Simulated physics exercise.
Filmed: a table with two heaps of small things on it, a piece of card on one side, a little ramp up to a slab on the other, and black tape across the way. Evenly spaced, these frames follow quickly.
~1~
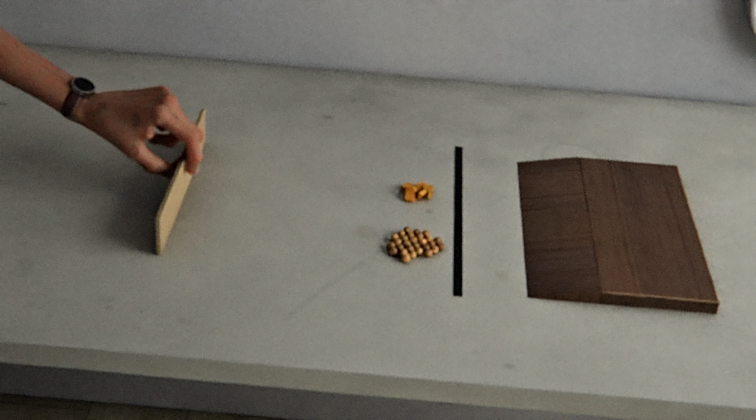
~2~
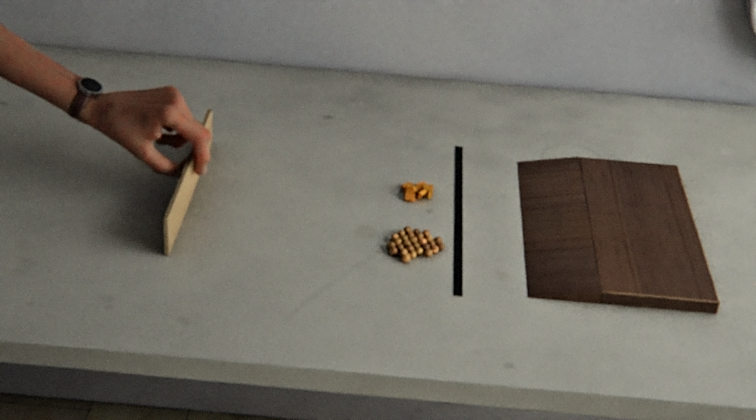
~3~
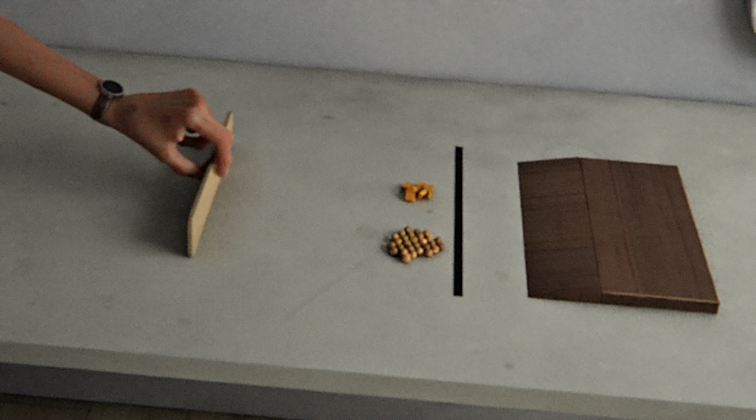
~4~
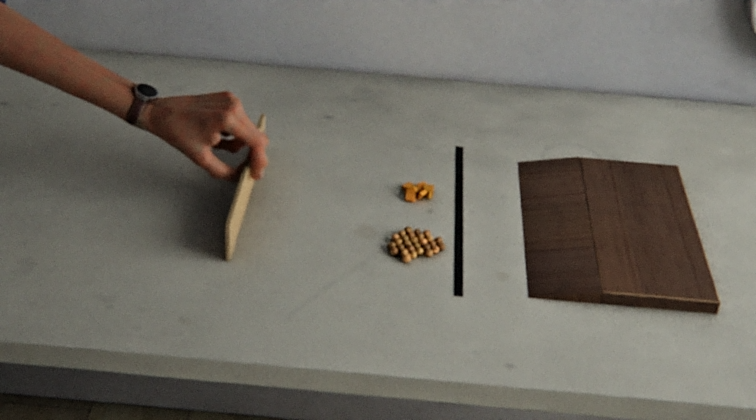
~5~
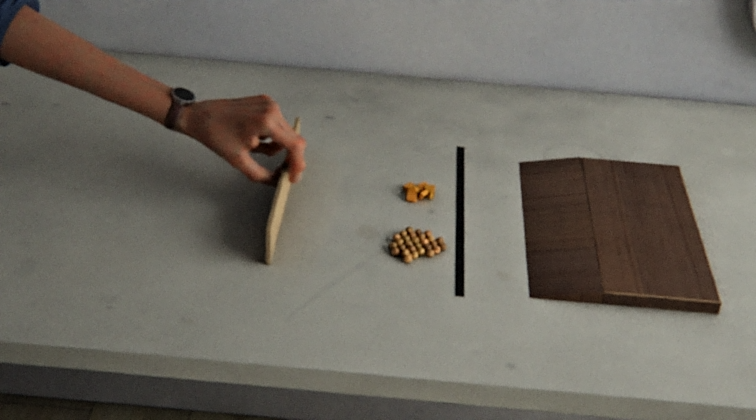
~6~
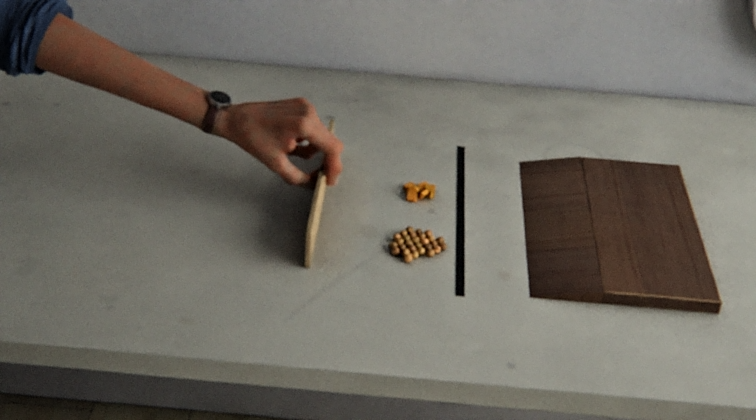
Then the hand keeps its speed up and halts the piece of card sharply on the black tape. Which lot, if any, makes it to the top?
Going by each one, the nearer lot makes it, the farther lot does not make it.
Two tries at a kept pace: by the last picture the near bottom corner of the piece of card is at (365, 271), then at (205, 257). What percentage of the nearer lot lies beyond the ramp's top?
Roughly 100 percent in the first try and roughly 0 percent in the second.
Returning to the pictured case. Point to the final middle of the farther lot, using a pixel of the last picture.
At about (524, 204).
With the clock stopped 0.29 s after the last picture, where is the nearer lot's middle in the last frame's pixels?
Estimated centre: (506, 258).
Then, 0.13 s later than the last frame, piece of card still moving, near (403, 178); nearer lot every one short of the ramp; farther lot every one short of the ramp.
Then, 0.29 s later than the last frame, piece of card stopped at the black tape; nearer lot roughly a quarter on the ramp, the larger part short of the ramp; farther lot every one short of the ramp.
Then, 0.57 s later than the last frame, piece of card stopped at the black tape; nearer lot roughly half past the top, roughly half on the ramp; farther lot roughly a third on the ramp, roughly two thirds short of the ramp.
When it is over, piece of card stopped at the black tape; nearer lot the larger part past the top, about a tenth short of the ramp; farther lot not one past the top, roughly a third on the ramp, roughly two thirds short of the ramp.
